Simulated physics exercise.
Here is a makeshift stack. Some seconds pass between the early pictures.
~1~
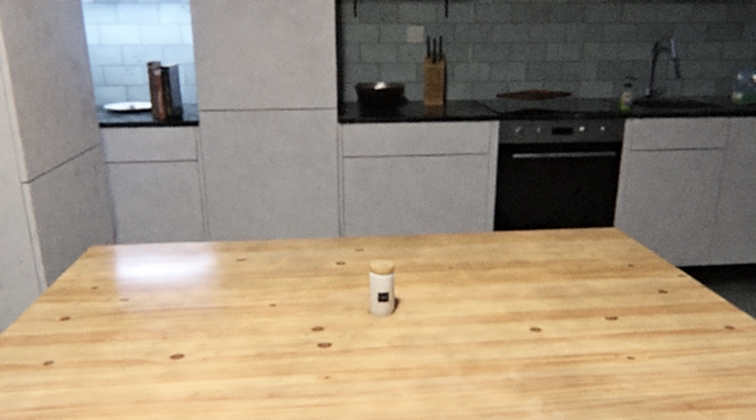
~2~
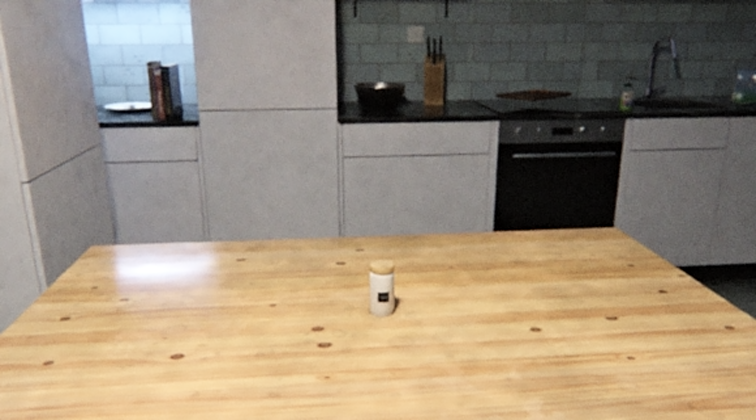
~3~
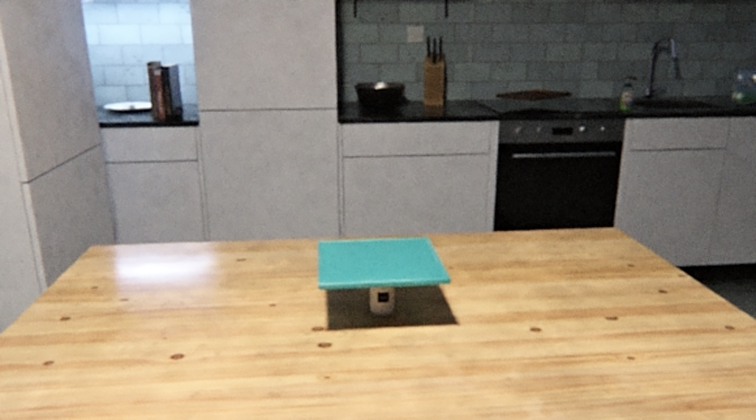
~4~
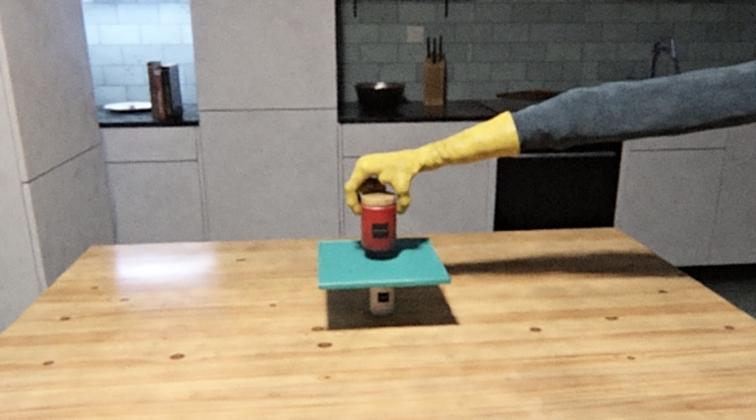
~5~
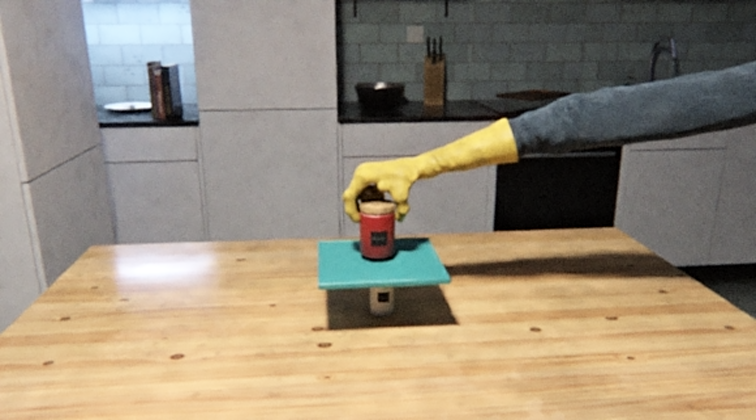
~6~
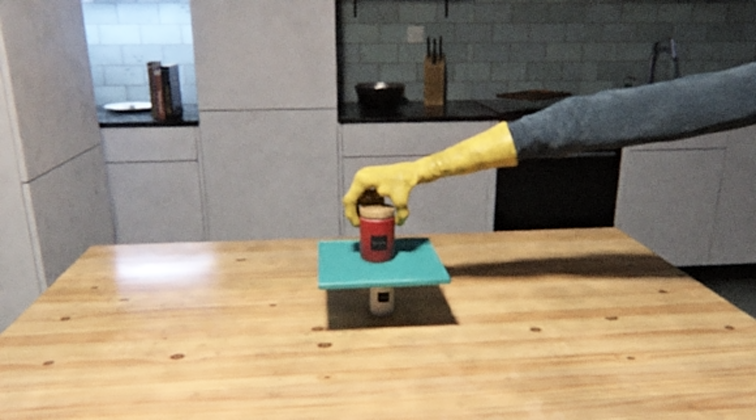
To begin with, a small white jar stands alone on a wooden table in a kitchen. A turquoise lid then appears balanced on top of it, and a yellow-gloved hand reaches in from the right, lowers a red jar onto the lid and keeps hold of it.
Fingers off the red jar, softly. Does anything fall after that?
The stack stays up.
Then, 0.30 s later than the last frame, all is still.
Then, 1.00 s later than the last frame, red jar resting near (377, 233).
When it is over, all 3 as before. End places, in pixels of the last picture, red jar near (377, 232). The stack keeps its balance.
